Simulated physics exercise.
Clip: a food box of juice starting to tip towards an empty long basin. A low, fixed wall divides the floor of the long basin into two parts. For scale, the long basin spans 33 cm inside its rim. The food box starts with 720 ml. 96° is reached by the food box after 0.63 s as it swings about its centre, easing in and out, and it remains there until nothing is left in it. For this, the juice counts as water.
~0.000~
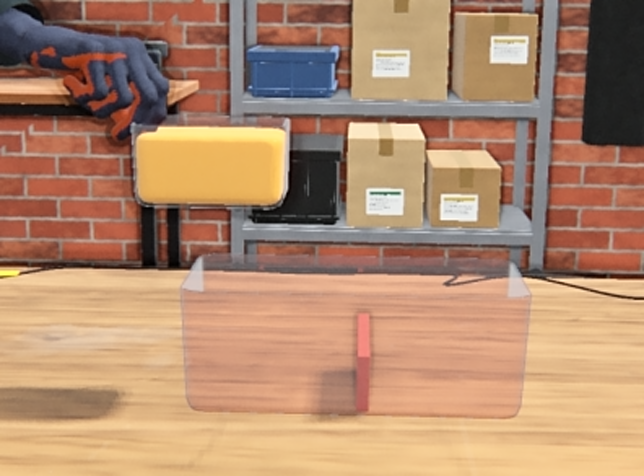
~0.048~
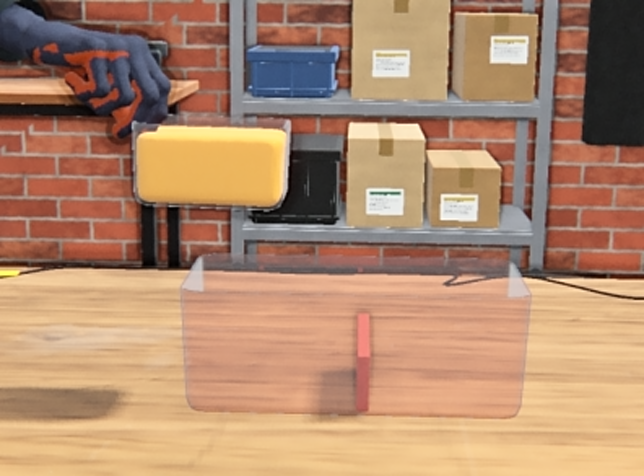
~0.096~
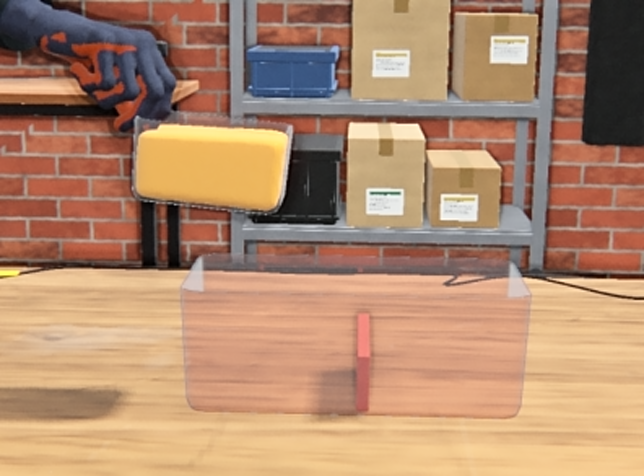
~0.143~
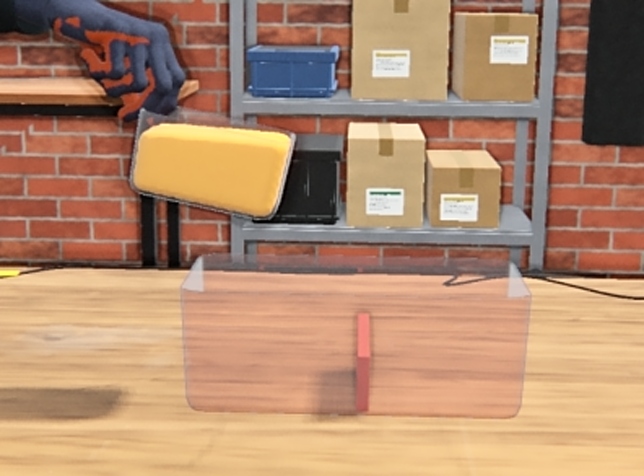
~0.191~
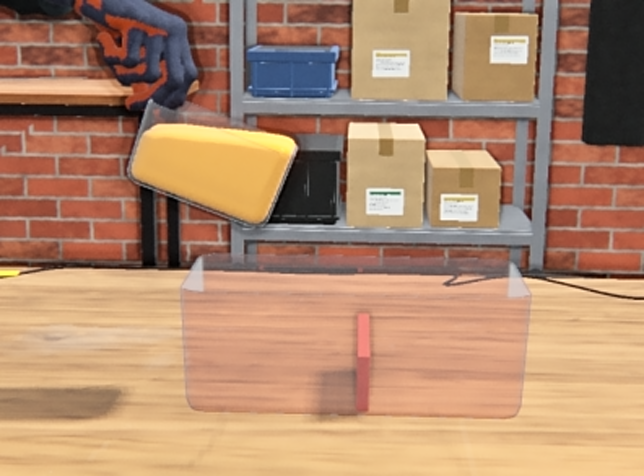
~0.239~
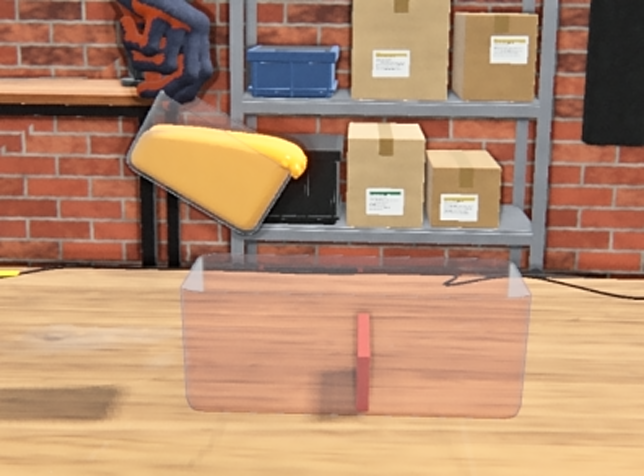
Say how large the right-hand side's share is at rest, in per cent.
Its share is roughly 26 per cent.
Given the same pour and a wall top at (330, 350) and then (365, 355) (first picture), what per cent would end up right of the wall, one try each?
Respectively close to 70 and 35 %.
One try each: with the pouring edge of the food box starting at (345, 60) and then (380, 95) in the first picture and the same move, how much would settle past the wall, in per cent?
Near 85 in a hundred on the first go and near 90 in a hundred on the second.
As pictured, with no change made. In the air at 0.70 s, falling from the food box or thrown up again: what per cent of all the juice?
3 per cent or so.
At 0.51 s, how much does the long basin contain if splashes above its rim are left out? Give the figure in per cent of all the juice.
Roughly 38 percent.
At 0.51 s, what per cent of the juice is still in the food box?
28 %.
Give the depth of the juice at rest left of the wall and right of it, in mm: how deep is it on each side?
Once settled, the left stands around 22 mm and the right around 10 mm.
By 0.51 s the tilt is 87° and 29 per cent is still to pour, 23 is left of the wall and 15 right of it.
By 0.70 s the tilt is 96° and 8 per cent is still to pour, 63 is left of the wall and 25 right of it.
By 0.91 s the tilt is 96° and 2 per cent is still to pour, 67 is left of the wall and 25 right of it.
By 1.13 s the tilt is 96° and 1 per cent is still to pour, 70 is left of the wall and 26 right of it.
At rest 71 per cent lies left of the wall, 26 right of it and 3 outside.
